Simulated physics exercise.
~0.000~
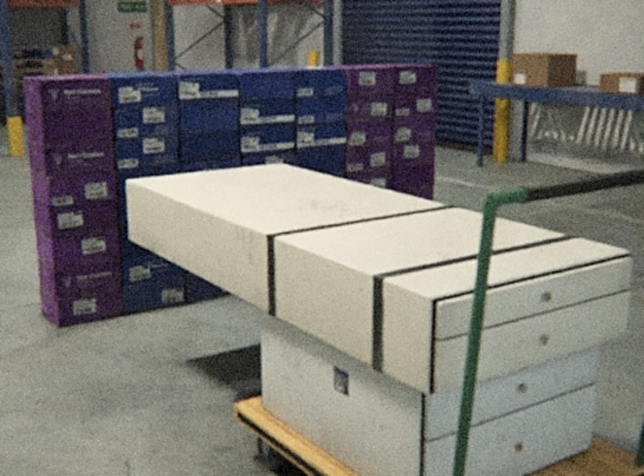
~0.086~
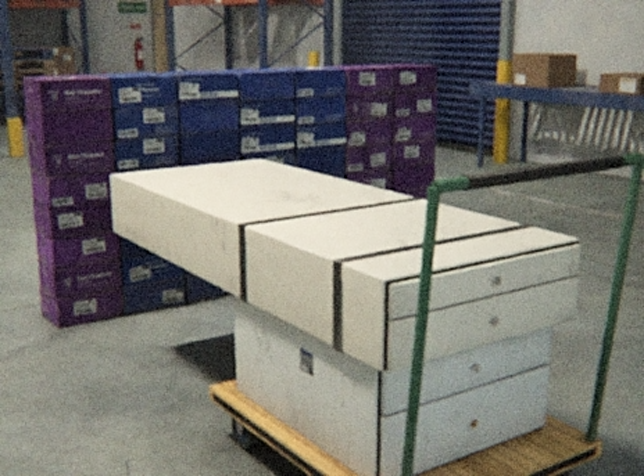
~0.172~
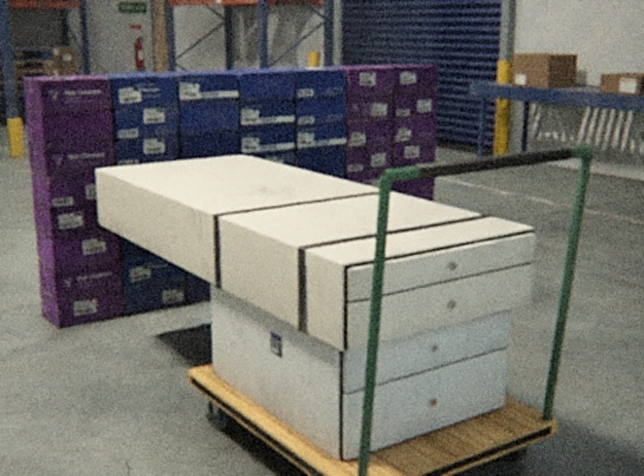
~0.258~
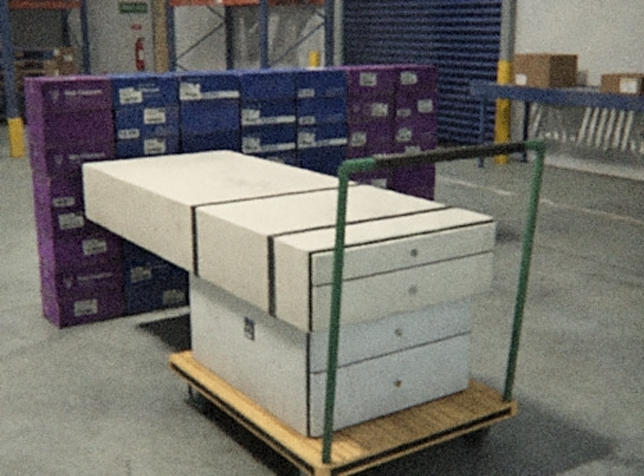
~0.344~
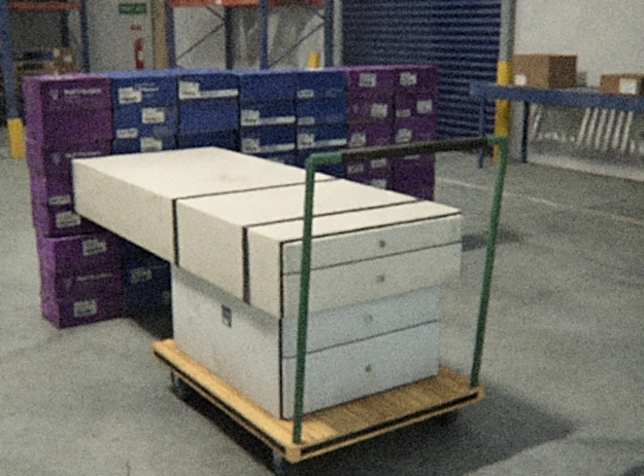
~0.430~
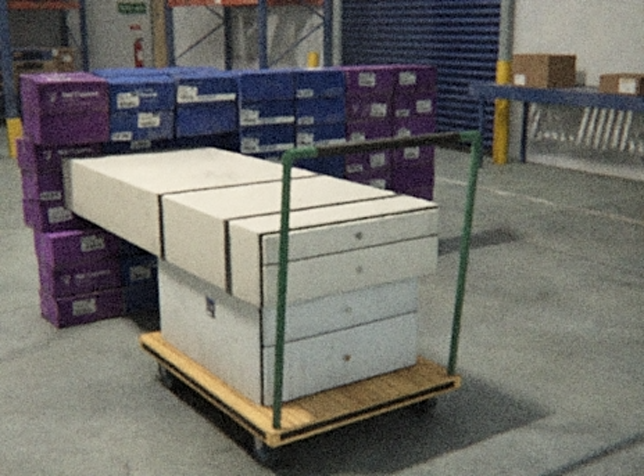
Green-handled trolley carrying long pale drawer units rolling away leftward across a warehouse floor, its overhanging load pushing into stacked purple and blue boxes.
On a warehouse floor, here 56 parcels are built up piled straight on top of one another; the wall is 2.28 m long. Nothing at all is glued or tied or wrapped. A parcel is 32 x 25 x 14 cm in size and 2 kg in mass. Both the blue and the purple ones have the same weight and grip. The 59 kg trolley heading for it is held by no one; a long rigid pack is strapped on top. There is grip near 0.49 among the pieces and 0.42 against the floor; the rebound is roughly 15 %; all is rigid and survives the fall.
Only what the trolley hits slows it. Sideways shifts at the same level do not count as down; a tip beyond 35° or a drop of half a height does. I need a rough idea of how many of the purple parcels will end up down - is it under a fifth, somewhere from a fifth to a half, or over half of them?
I'd say from a fifth to a half of them.
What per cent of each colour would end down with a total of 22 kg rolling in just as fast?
Result: Purple 30 and blue 50 in a hundred.
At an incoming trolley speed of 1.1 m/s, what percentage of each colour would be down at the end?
Purple 30%, blue 50%.
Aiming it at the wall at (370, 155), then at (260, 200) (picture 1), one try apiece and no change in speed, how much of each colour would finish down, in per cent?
First try then second: Purple 50 and 0, blue 20 and 70 per cent.
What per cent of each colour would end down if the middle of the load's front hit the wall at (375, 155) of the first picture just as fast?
Result - purple: 60 %; blue: 20 %.
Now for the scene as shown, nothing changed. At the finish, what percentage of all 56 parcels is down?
I'd put it at about 40 percent.
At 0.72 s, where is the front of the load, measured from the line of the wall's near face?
Around 45 cm beyond.
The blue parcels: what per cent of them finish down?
Blue: 40 per cent.
By 0.54 s, load 28 cm past the wall's line, still rolling; none of the 24 purple parcels down (3 of 56 in all colours); top purple parcel tilted 32°.
By 0.72 s, load 46 cm past the wall's line, still rolling; 5 of the 24 purple parcels down (17 of 56 in all colours); top purple parcel tilted 45°, 15 cm lower.
By 1.04 s, load 75 cm past the wall's line, still rolling; 8 of the 24 purple parcels down (21 of 56 in all colours); top purple parcel on its side.
By 1.54 s, load 1.08 m past the wall's line, still rolling; 8 of the 24 purple parcels down (21 of 56 in all colours); top purple parcel on its side.
When it is over (2.4 s), load 1.13 m past the wall's line, stopped; 8 of the 24 purple parcels down (21 of 56 in all colours); top purple parcel upside down; top blue parcel unmoved. That is 33 per cent. In pixels of the last frame, middles, top blue parcel near (255, 85).
